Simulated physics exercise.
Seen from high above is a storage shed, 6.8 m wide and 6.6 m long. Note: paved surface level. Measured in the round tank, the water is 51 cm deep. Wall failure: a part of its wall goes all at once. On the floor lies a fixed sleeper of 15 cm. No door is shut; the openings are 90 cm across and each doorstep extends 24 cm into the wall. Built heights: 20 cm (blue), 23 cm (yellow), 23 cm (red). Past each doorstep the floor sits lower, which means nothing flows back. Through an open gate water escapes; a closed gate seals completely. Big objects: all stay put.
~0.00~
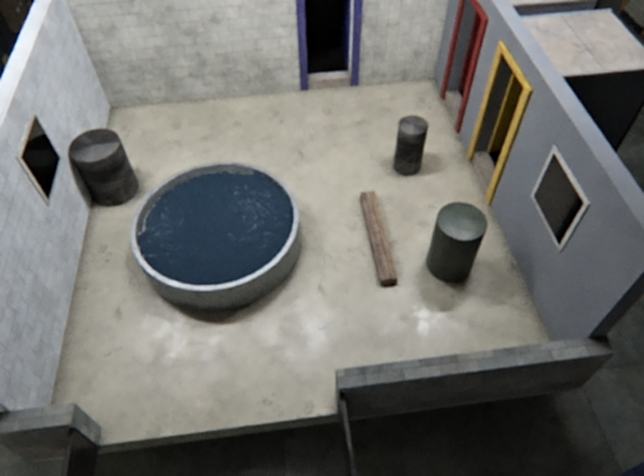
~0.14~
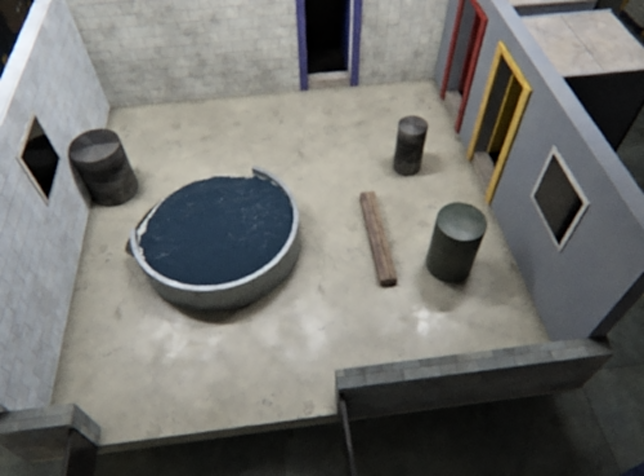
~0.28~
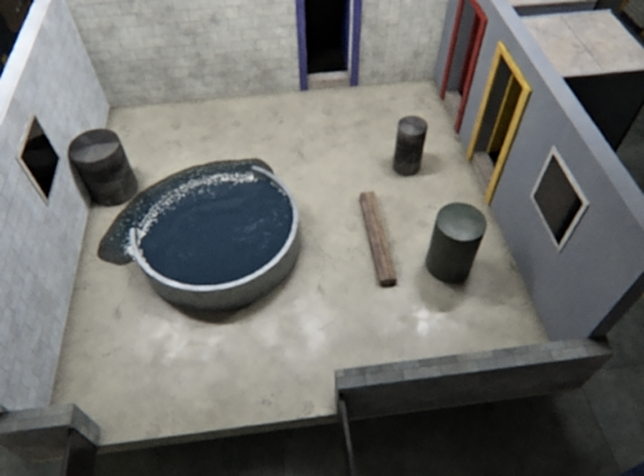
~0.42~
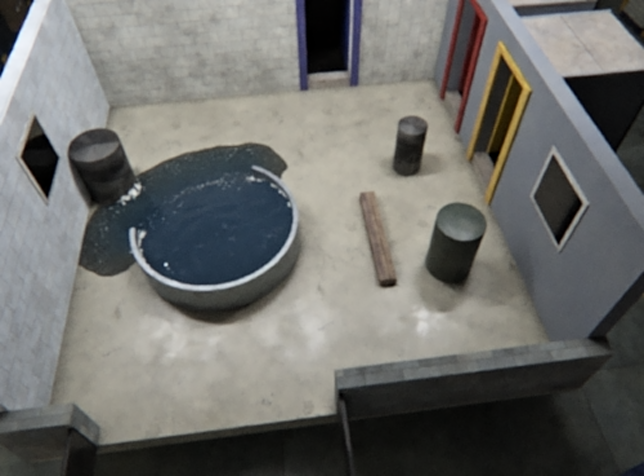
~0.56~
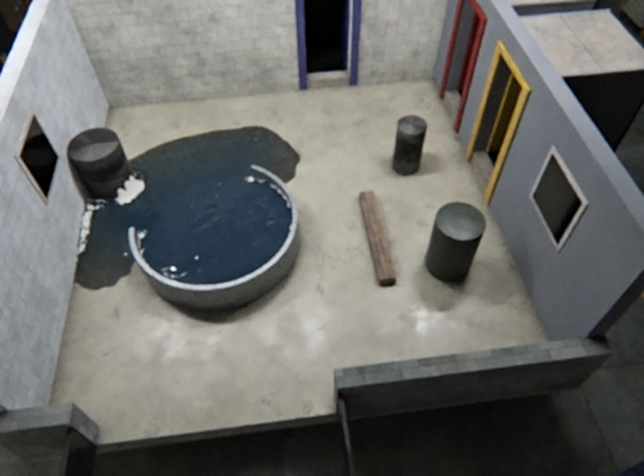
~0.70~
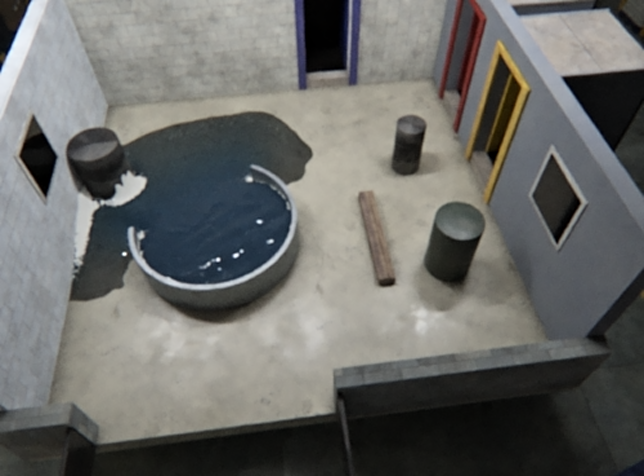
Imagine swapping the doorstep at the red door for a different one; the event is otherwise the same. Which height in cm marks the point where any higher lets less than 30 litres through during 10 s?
That point lies near 9.5 cm.
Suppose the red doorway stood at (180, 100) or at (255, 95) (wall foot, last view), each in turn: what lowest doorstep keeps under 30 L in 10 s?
About 22 cm for the first and 11.0 cm for the second.
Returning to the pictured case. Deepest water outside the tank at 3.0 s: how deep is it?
Up to some 30 centimetres, I'd say.
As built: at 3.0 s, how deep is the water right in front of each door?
The blue door has 6 cm, the yellow door 0 cm and the red door 0 cm.
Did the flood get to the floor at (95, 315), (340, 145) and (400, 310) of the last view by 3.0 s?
In turn: Flooded, not reached, dry.
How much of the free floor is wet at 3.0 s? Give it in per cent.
Approximately 45 %.
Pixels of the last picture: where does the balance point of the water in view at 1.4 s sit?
The water is centred near (196, 208).
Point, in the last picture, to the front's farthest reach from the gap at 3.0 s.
Near pixel (420, 81).
After 1.4 s water covers 30 % of the floor, deepest (36 cm) near (121, 205); it has not reached the red door.
After 3.0 s water covers 45 % of the floor, deepest (30 cm) near (180, 102); it has not reached the red door.
After 10.0 s water covers 90 % of the floor, deepest (10 cm) near (447, 379); 9 cm at the red door, 0 litres in over its 23 cm doorstep.
At the red door as built, the water arrived by 3.9 s and peaked near 14 cm at 5.4 s.
Run again over the same 10 s with other heights there, 53 litres in over 8 cm, 17 litres over 10.5 cm. The limit of 30 litres is kept from about 9.5 cm up.
